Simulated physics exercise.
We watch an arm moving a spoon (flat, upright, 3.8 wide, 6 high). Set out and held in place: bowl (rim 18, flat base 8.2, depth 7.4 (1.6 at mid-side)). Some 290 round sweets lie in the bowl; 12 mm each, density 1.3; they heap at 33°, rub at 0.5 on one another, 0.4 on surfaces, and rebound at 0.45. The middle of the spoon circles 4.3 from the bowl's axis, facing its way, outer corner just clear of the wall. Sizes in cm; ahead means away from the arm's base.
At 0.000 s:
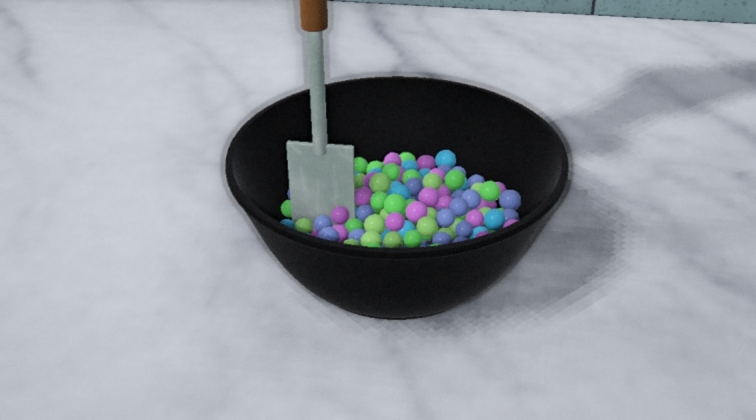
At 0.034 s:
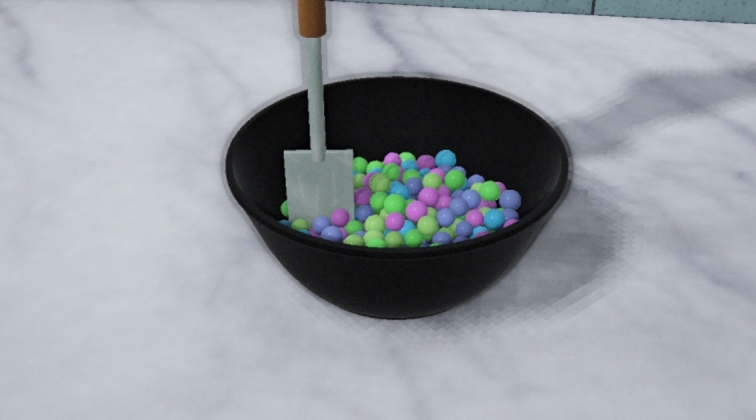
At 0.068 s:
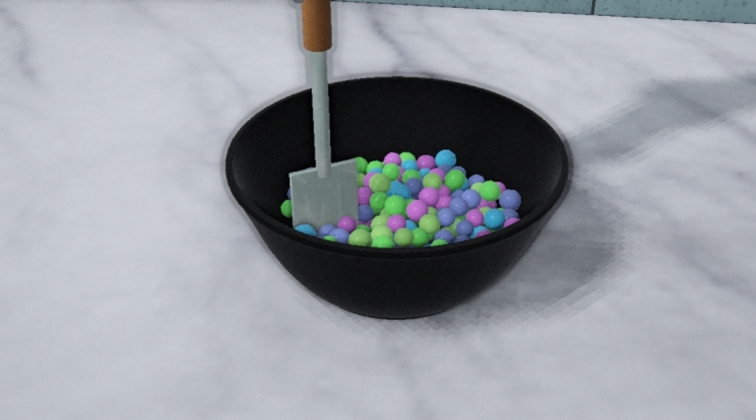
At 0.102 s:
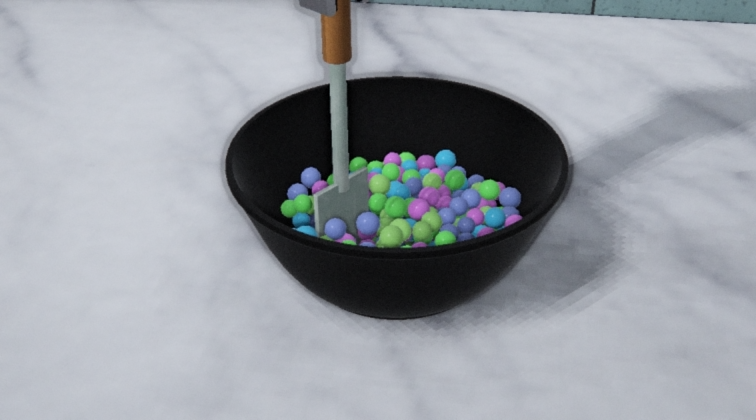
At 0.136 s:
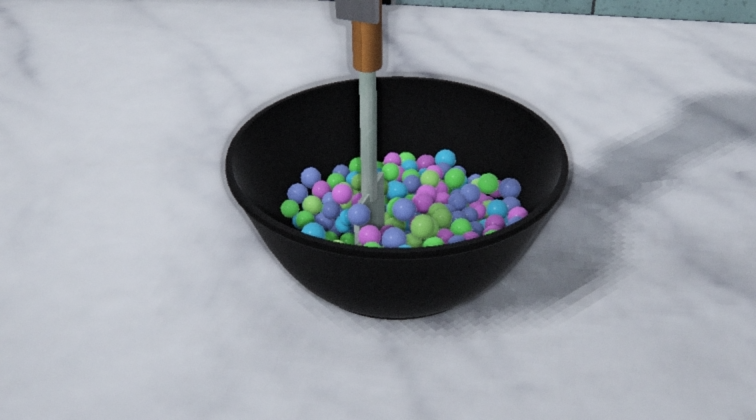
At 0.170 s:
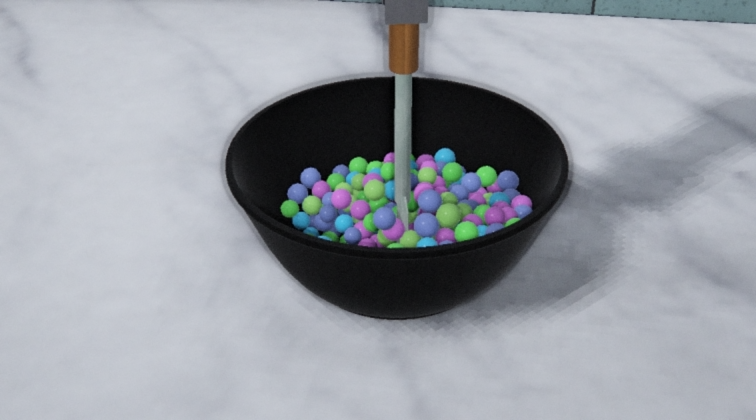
An arm lowered a flat metal spoon with a wooden handle into a black bowl of colourful round sweets, then swept it rightward through them, turning the blade edge-on and pushing sweets aside.
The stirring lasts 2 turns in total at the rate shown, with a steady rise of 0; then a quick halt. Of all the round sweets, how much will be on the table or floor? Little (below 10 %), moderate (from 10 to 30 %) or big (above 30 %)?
Share on the table or floor: Moderate (from 10 to 30 %).
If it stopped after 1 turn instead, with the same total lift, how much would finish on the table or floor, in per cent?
It would be near 5 per cent.
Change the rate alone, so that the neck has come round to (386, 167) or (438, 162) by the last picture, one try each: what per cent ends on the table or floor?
Some 10 and 20 per cent.
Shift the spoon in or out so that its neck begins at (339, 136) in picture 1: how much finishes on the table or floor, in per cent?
Some 0 per cent.
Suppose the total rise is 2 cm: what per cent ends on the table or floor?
Some 5 per cent.
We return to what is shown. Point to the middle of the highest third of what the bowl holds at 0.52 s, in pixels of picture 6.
Near (296, 178).
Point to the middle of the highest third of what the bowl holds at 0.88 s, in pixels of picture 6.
At about (448, 140).
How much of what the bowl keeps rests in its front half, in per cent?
About 60 per cent.
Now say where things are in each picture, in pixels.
The first picture shows spoon neck at (319, 121), 0° round; upper third of the load around (410, 208), from x 285 to 515, top at y 160; 294 in the bowl.
The second picture shows spoon neck at (317, 127), 10° round; upper third of the load around (406, 212), from x 285 to 515, top at y 160.
The third picture shows spoon neck at (322, 143), 33° round; upper third of the load around (396, 225), from x 285 to 515, top at y 160.
The fourth picture shows spoon neck at (341, 156), 56° round; upper third of the load around (400, 230), from x 290 to 515, top at y 160.
The fifth picture shows spoon neck at (369, 165), 79° round; upper third of the load around (424, 228), from x 290 to 520, top at y 160.
The sixth picture shows spoon neck at (403, 168), 103° round; upper third of the load around (445, 224), from x 290 to 525, top at y 160; 294 in the bowl.
By 0.52 s, 344° round, highest piece 9 above the table; 282 in the bowl, 6 on the table or floor, 6 in flight or on the tool.
By 0.88 s, 226° round, highest piece 9 above the table; 265 in the bowl, 24 on the table or floor, 5 in flight or on the tool.
By 1.25 s, 0° round, highest piece 7 above the table; 253 in the bowl, 41 on the table or floor.
By 1.95 s, 0° round, highest piece 7 above the table; 253 in the bowl, 41 on the table or floor.
Final count, 253 in the bowl, 41 on the table or floor. That is 14 % on the table or floor.
